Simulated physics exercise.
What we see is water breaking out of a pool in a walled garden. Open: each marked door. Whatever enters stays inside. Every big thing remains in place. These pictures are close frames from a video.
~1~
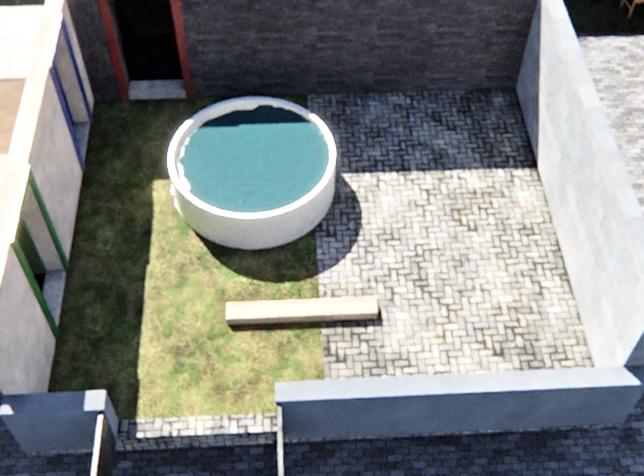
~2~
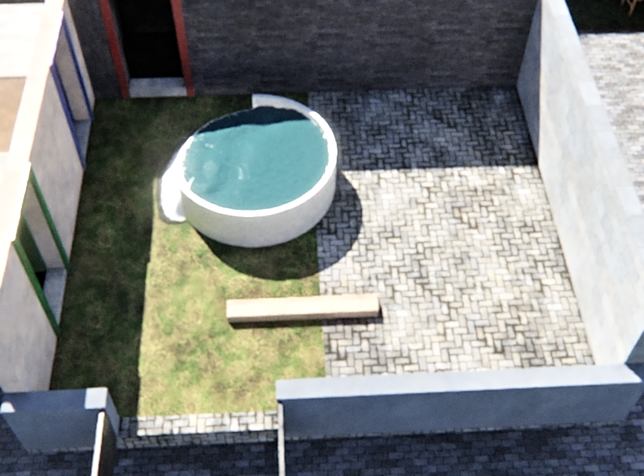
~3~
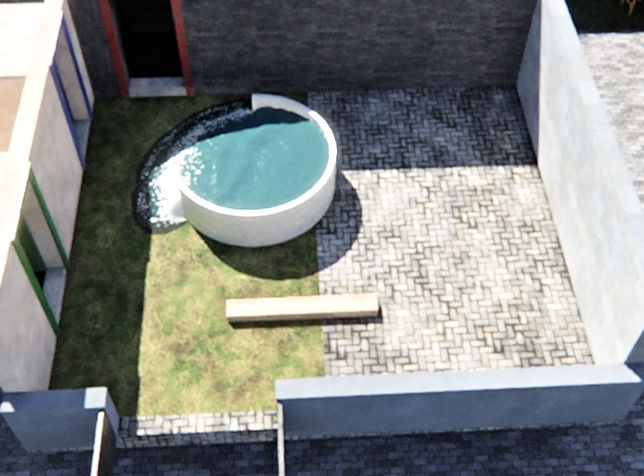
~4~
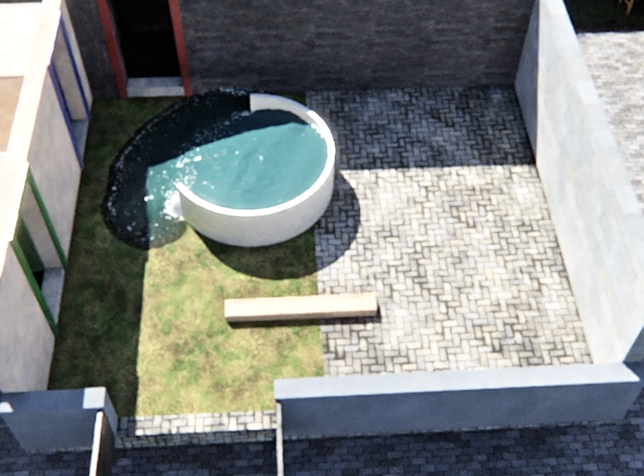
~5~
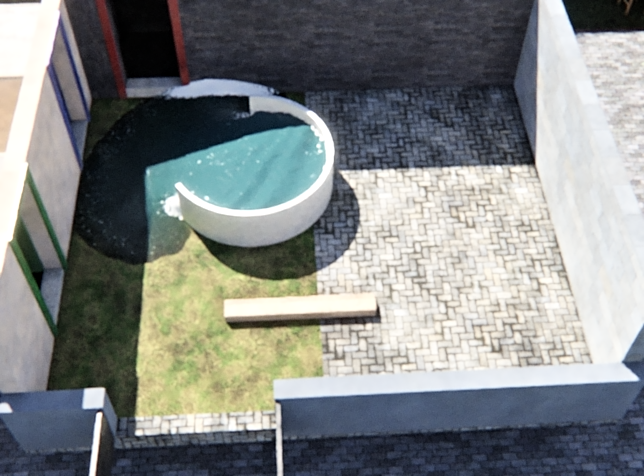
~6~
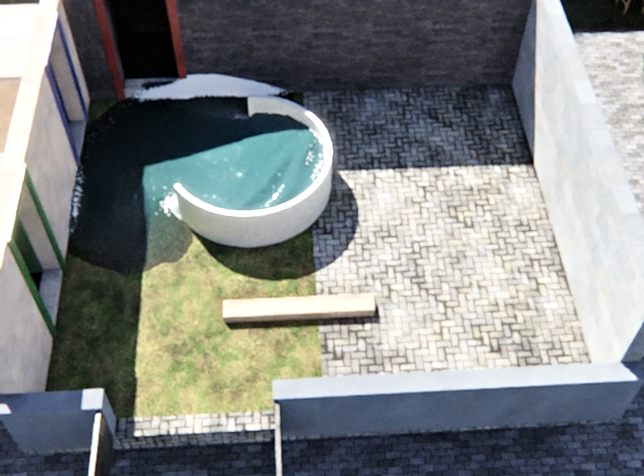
In a walled garden, water bursts from a round pool's left side and spreads across the grass.
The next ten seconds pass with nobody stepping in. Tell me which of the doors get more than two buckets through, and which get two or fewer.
Sorted out: The blue door gets more than two; the red door gets more than two; the green door gets two or fewer.
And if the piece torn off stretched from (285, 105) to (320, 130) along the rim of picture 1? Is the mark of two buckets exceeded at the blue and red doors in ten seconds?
Blue door: Remains below; red door: Remains below.
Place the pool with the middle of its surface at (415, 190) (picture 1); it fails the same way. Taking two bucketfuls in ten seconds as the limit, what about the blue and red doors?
Note: Blue door surpasses it; red door does not reach it.
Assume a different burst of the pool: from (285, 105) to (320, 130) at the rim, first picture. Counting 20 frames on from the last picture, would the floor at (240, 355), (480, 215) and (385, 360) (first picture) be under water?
Taken one by one: Unaffected, then sodden, then unaffected.
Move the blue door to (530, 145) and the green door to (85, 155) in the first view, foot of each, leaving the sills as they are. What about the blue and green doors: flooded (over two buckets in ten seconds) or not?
The blue one falls short, the green one overshoots.
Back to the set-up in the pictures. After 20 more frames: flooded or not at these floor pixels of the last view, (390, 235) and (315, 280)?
Taking them as listed, I'd call them not wet and not wet.
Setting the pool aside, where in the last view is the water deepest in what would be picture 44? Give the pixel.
Close to (42, 421), I'd say.
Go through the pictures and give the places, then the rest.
The first frame shows the round pool at (253, 157) is whole and still.
In the second frame, water pours out at (191, 150) and has run to a hidden place.
In the third frame, water pours out at (191, 151) and has run to a hidden place.
In the fourth frame, the front is at (263, 93), out from the gap at (189, 152).
In the fifth frame, the front is at (113, 252), out from the gap at (188, 153).
In the sixth frame, the front is at (69, 244), out from the gap at (187, 153).
A moment on, water covers 25 % of the floor; the blue door over two buckets in, the red door under two buckets in, the green door wet at the sill, nothing in.
Next, water covers 30 % of the floor; the blue door far over two buckets in, the red door over two buckets in, the green door wet at the sill, nothing in.
Then, water covers 45 % of the floor; the blue door far over two buckets in, the red door over two buckets in, the green door wet at the sill, nothing in.
Later, water covers 70 % of the floor; the blue door far over two buckets in, the red door over two buckets in, the green door wet at the sill, nothing in.
In the end, water covers 90 % of the floor; the blue door far over two buckets in, the red door over two buckets in, the green door wet at the sill, nothing in.
